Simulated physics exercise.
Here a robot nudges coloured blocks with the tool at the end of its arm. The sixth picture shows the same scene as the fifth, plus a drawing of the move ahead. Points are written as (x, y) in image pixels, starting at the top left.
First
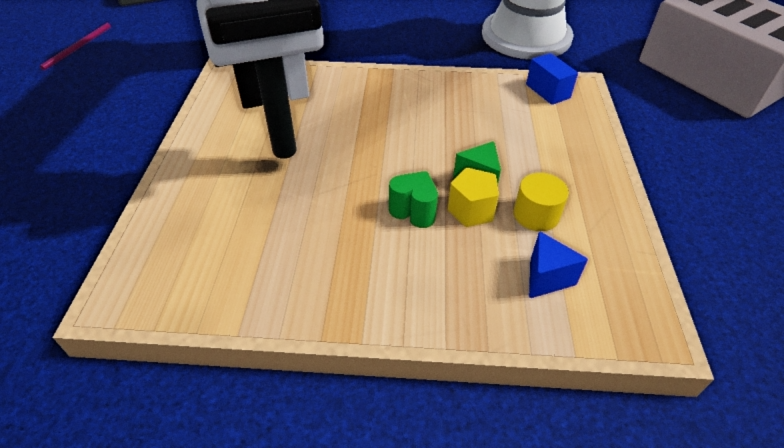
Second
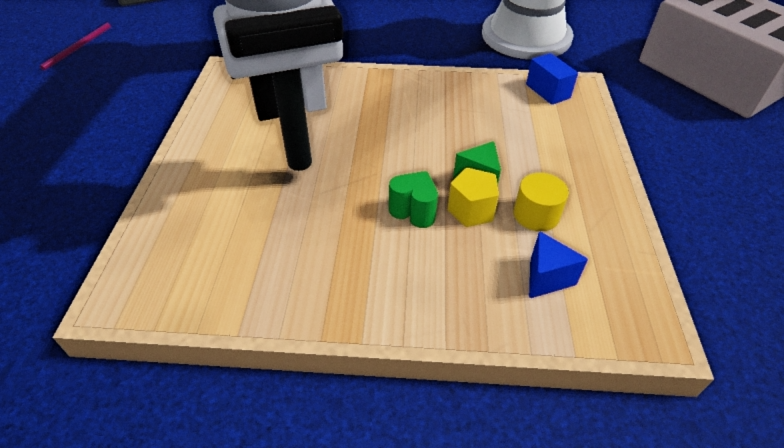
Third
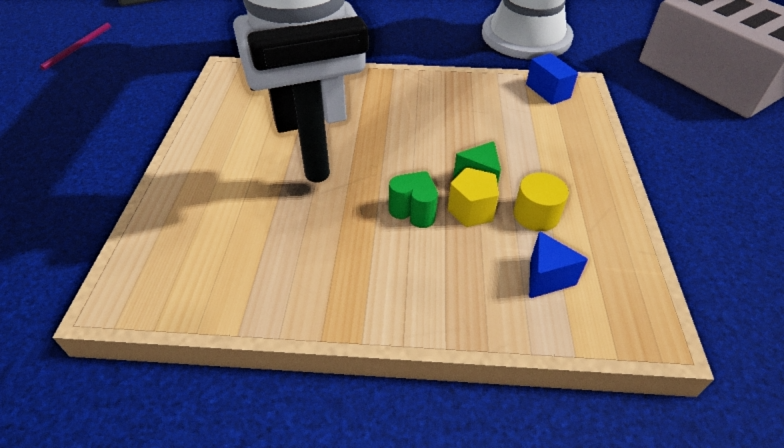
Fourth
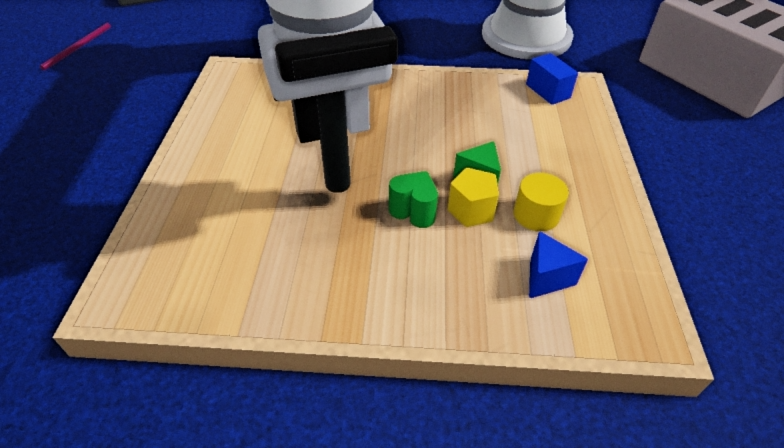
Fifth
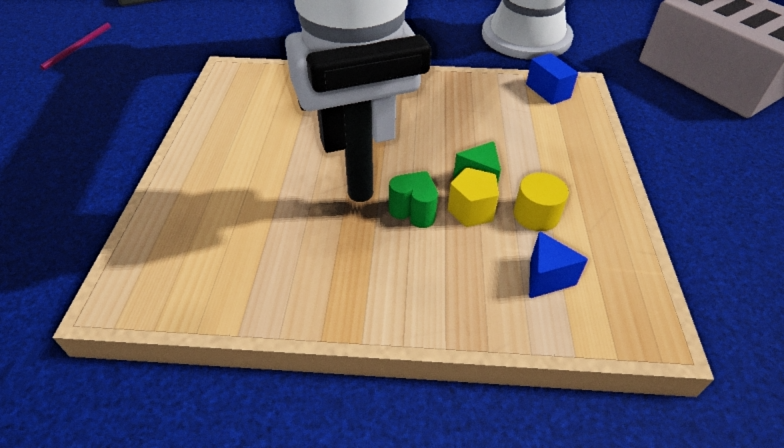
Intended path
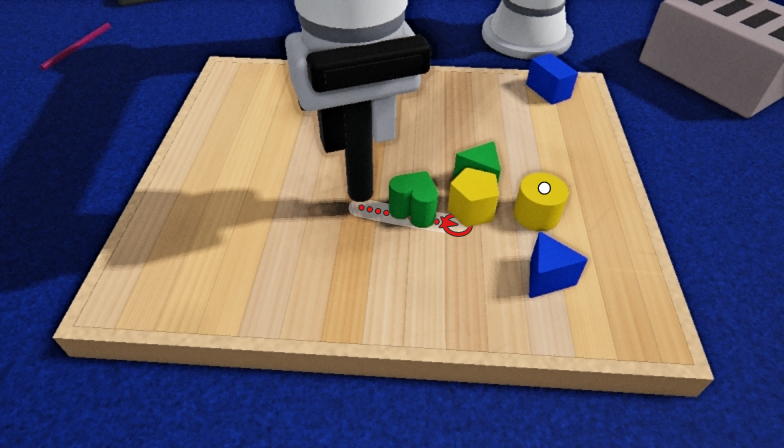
On a wooden board, a robot's black tool moves right and toward the viewer beside still blocks.
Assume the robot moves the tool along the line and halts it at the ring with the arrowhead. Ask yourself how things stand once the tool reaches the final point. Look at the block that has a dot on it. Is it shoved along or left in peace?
It gets moved.
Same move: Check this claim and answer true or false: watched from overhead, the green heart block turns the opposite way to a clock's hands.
True - the claim holds.
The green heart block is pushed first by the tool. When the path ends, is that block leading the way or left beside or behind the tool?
As far as I can tell, the green heart block is still leading the way in front of the tool.
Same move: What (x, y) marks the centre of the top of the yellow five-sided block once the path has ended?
At (530, 176).
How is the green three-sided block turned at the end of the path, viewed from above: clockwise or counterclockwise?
Watching from overhead, you'd notice the green three-sided block rotating counter-clockwise.
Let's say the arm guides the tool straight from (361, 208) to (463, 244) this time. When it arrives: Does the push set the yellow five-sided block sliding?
Final answer: Yes.
Drawn move, from (361, 208) over (393, 214) and (425, 220) to (457, 225); the dot is on the yellow round block.
The first path, step by step. One third of the way, tool at (394, 202); green heart block at (434, 186).
Two thirds of the way, tool at (426, 207); green heart block at (467, 188), turned 20° anticlockwise; yellow five-sided block at (506, 181); green three-sided block at (486, 154), turned 15° anticlockwise; yellow round block at (553, 188).
At the end, tool at (459, 212); green heart block at (499, 190), turned 25° anticlockwise; yellow five-sided block at (530, 176); green three-sided block at (488, 153), turned 30° anticlockwise; yellow round block at (579, 185).
